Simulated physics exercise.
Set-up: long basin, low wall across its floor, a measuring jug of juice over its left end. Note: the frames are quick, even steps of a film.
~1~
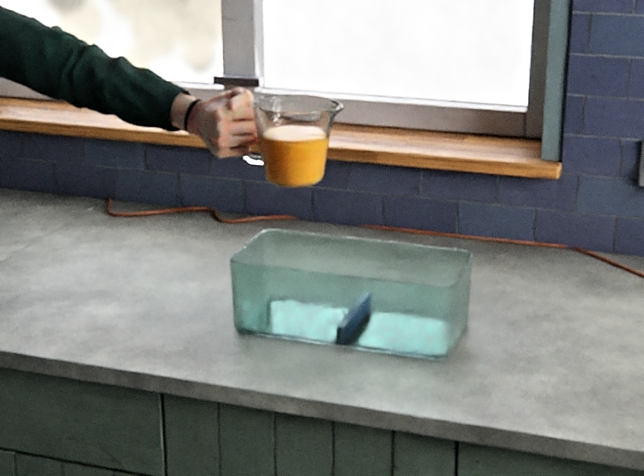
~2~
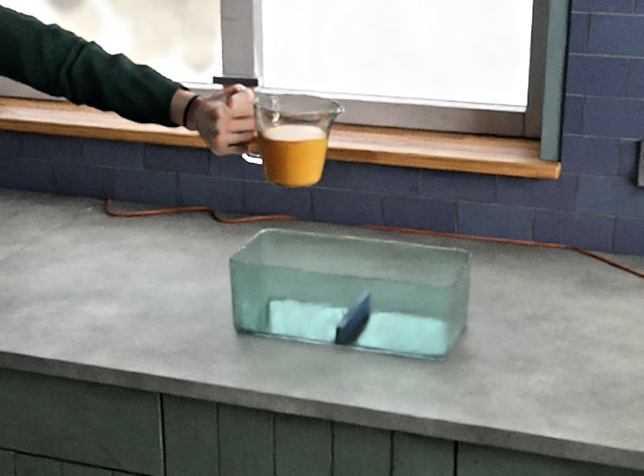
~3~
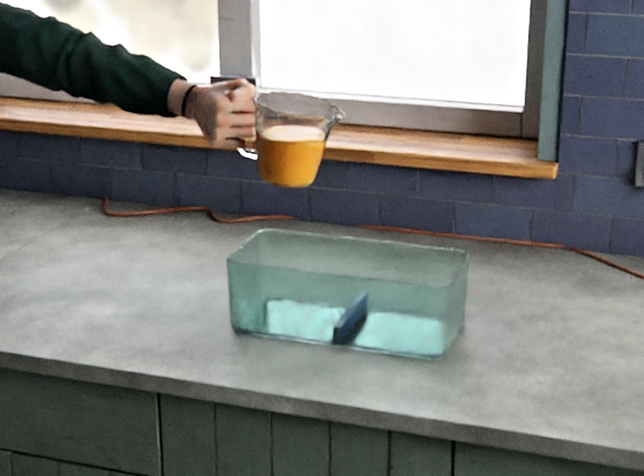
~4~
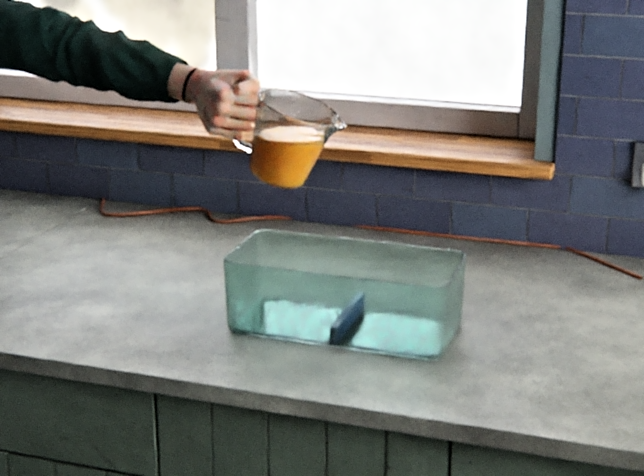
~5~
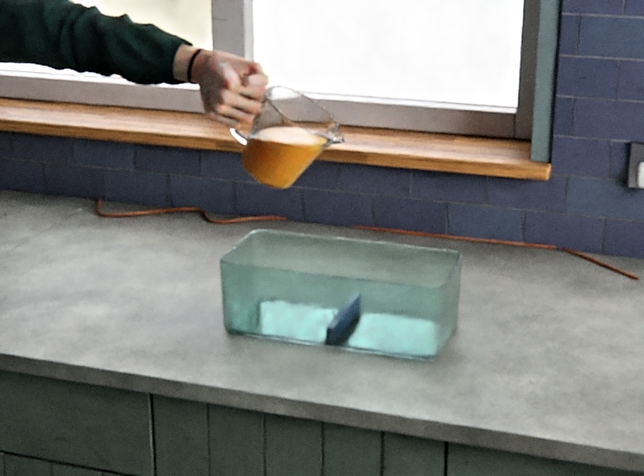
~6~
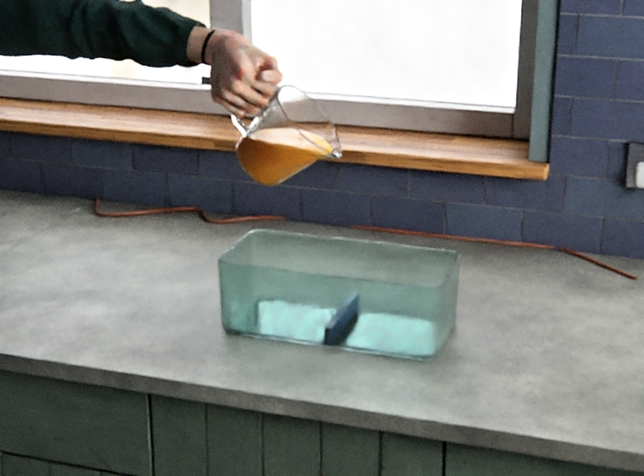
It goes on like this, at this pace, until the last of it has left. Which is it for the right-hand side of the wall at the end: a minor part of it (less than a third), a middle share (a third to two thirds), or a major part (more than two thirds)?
It holds a major part.
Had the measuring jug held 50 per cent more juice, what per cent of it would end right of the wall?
It comes to 75 per cent or so.
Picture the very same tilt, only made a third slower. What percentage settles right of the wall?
I'd estimate about 85 percent ends up there.
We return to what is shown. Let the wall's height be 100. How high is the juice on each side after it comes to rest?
10 left, 60 right, give or take.
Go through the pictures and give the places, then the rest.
It leans 0°; its right rim is at (343, 108); the juice meets the walls at (264, 130) and (328, 136); the long basin's rim runs from (247, 245) to (464, 270); the wall's top is at (355, 309), in the first frame.
It leans 2°; its right rim is at (343, 110); the juice meets the walls at (263, 130) and (327, 136), in the second frame.
It leans 9°; its right rim is at (344, 116); the juice meets the walls at (262, 130) and (326, 136), in the third frame.
It leans 19°; its right rim is at (345, 127); the juice meets the walls at (258, 132) and (325, 139), in the fourth frame.
It leans 31°; its right rim is at (344, 142); the juice meets the walls at (252, 135) and (326, 142), in the fifth frame.
It leans 46°; its right rim is at (341, 157); the juice meets the walls at (246, 134) and (328, 147), in the sixth frame.
A moment on, the tilt is 106° and 44 per cent is still to pour, 0 is left of the wall and 17 right of it.
Next, the tilt is 111° and 4 per cent is still to pour, 8 is left of the wall and 75 right of it.
Then the tilt is 111° and 0 per cent is still to pour, 9 is left of the wall and 83 right of it.
Later the tilt is 111° and 0 per cent is still to pour, 12 is left of the wall and 83 right of it.
At rest 12 per cent lies left of the wall, 83 right of it and 5 outside.
